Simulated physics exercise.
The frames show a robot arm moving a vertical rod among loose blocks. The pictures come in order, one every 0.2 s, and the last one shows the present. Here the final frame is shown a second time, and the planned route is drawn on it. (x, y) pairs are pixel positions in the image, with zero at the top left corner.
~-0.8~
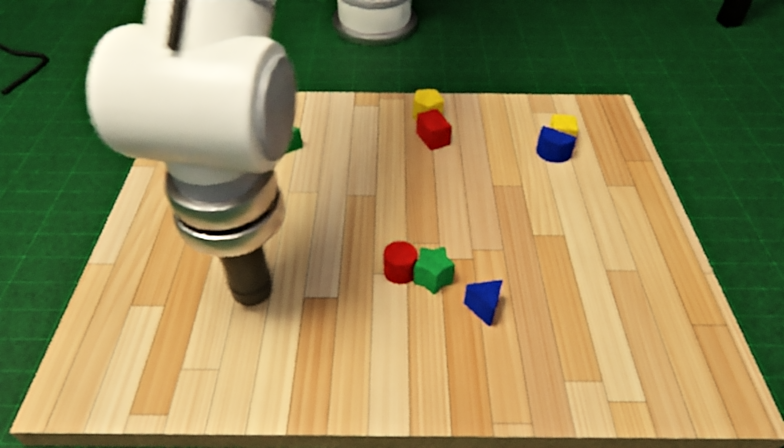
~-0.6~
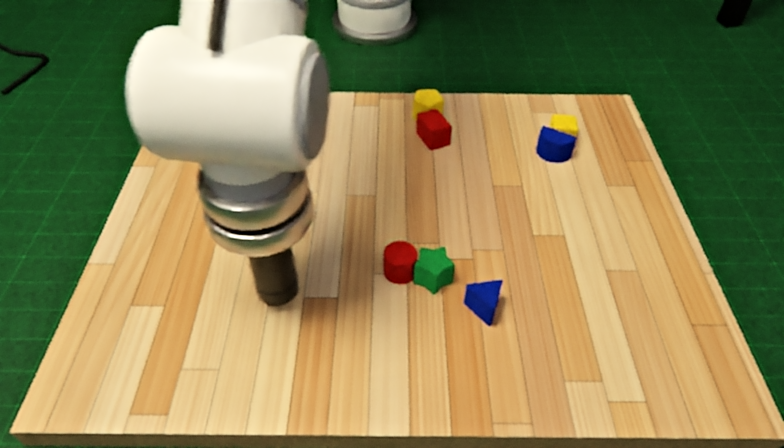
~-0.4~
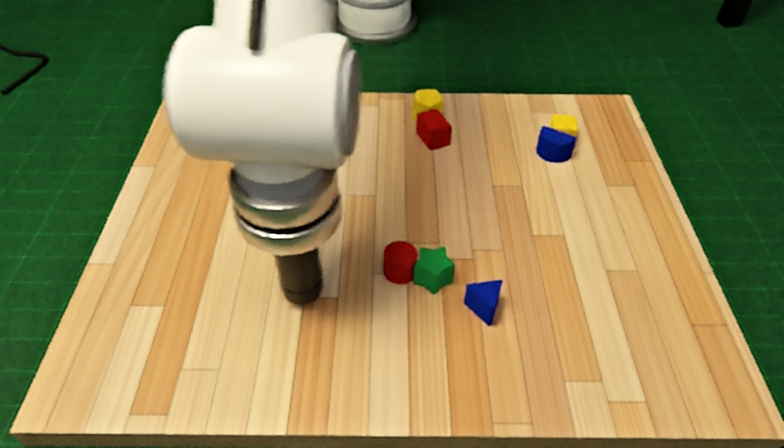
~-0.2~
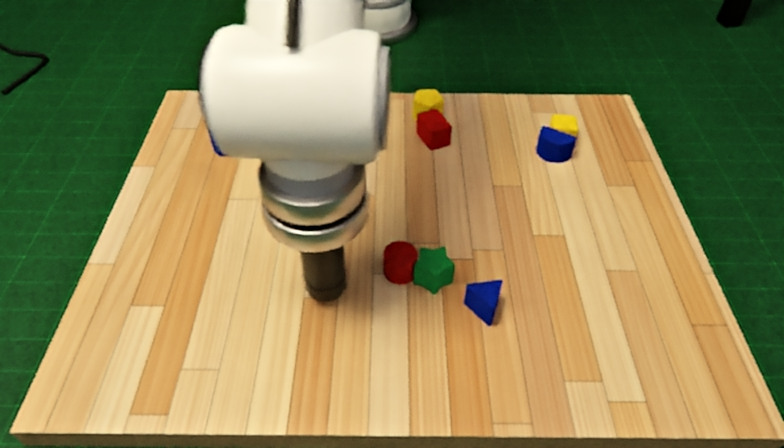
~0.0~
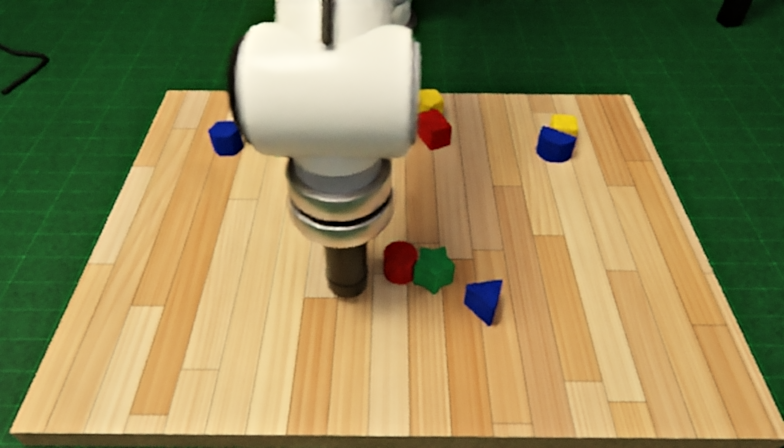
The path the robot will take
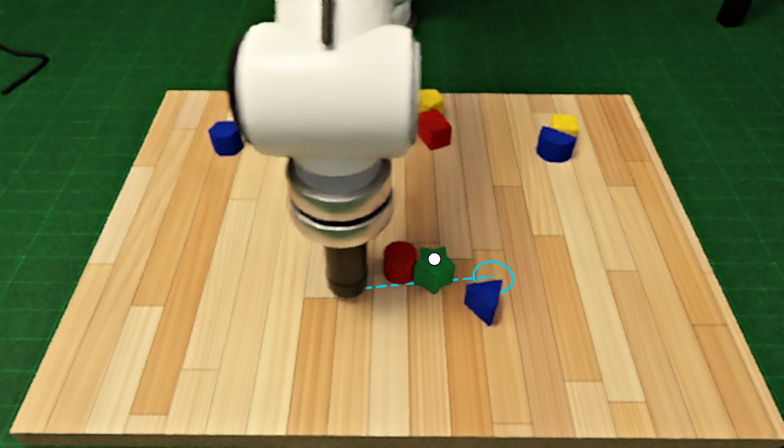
The footage shows a white robot arm moving a dark vertical rod steadily rightward across a wooden board, nearing a red disc beside a green star-shaped block, while the scattered red, green, blue and yellow blocks stay still.
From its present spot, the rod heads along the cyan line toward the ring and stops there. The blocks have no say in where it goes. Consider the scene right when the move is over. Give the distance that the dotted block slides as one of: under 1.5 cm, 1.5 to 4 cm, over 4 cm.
It travels more than 4 cm.
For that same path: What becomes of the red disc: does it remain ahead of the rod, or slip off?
The red disc slips off.
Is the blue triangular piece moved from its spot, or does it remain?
It will remain on its spot.
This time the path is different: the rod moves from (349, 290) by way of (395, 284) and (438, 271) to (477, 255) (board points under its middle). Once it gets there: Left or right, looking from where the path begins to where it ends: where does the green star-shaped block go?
It's pushed right.
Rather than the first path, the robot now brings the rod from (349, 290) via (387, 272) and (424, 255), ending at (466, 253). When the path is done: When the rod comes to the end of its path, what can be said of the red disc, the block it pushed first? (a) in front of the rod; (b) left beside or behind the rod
The correct letter is a.
The drawn path runs from (349, 290) directly to (493, 277); the dot is on the green star-shaped block.
The first path, step by step. One third of the way, rod at (400, 277); red disc at (420, 242); green star-shaped block at (445, 259), turned 25° clockwise.
Two thirds of the way, rod at (448, 273); red disc at (439, 234); green star-shaped block at (483, 255), turned 45° clockwise.
At the end, rod at (495, 270); red disc at (439, 234); green star-shaped block at (530, 251), turned 40° clockwise; blue triangular piece not moved.
